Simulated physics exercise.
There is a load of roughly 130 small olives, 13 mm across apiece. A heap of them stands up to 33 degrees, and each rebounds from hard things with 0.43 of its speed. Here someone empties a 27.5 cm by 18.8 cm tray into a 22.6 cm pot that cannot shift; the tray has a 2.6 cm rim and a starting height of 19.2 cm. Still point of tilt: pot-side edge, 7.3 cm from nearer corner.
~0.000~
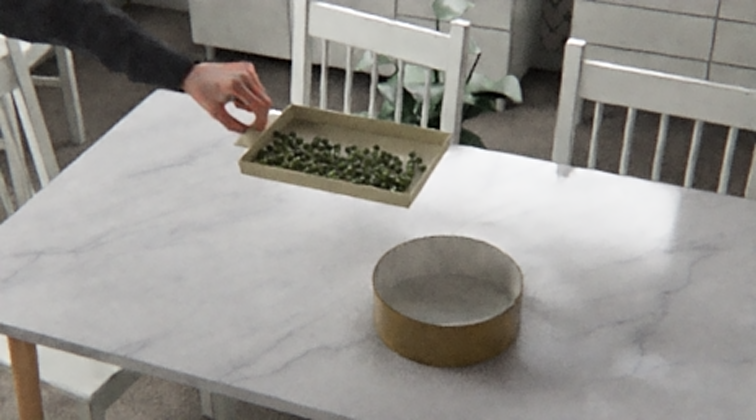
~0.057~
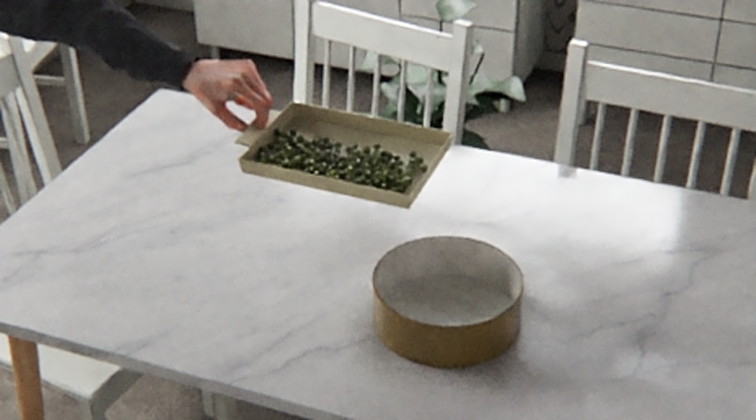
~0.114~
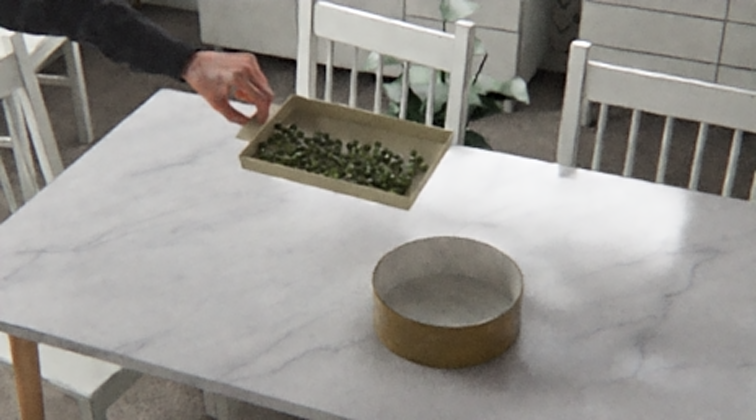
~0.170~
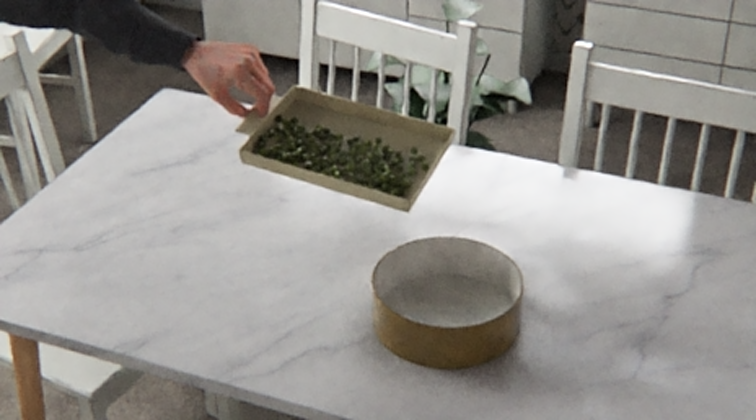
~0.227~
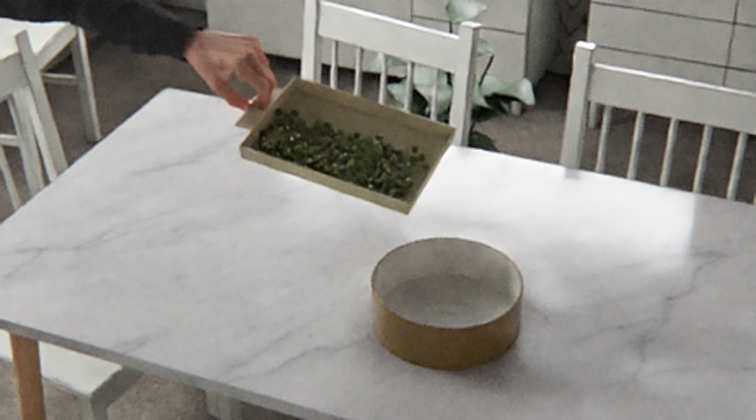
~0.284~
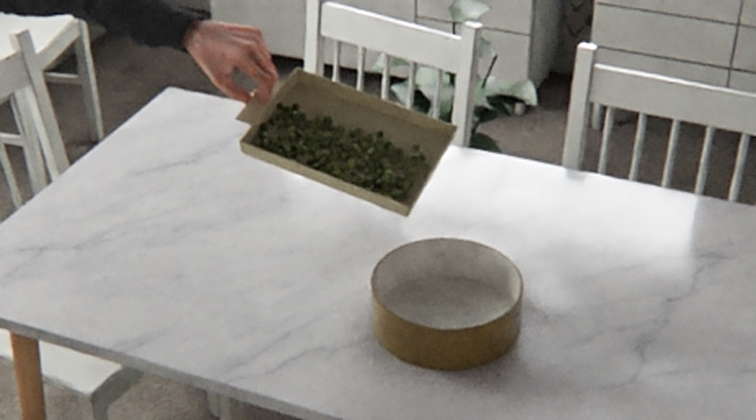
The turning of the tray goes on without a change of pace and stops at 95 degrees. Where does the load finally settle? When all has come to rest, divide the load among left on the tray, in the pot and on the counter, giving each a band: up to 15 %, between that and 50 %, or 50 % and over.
Tray: Up to 15 %; pot: 50 % and over; counter: Between 15 and 50 %.
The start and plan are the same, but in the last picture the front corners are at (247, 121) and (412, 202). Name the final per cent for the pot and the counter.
Split: Pot = 100, counter = 0.
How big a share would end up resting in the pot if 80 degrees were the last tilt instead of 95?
Estimated share: About 0 %.
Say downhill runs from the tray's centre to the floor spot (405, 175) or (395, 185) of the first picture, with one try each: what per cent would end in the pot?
That would be close to 70 per cent and then close to 100 per cent.
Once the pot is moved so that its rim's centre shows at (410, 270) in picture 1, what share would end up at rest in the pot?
I'd expect near 85 per cent.
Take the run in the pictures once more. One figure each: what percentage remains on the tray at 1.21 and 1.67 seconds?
The figures go 100 and then 65.
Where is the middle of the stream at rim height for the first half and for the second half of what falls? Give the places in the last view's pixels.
First near (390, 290), later near (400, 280).
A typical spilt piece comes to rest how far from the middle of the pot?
Distance: Roughly 18 cm.
After 0.84 s, tilt 53 degrees; the tray holds 100 %, the pot 0 %.
After 1.21 s, tilt 78 degrees; the tray holds 100 %, the pot 0 %.
After 1.67 s, tilt 95 degrees; the tray holds 65 %, the pot 0 %.
At rest (2.5 s), tray 5 %, pot 70 %, counter 25 %.
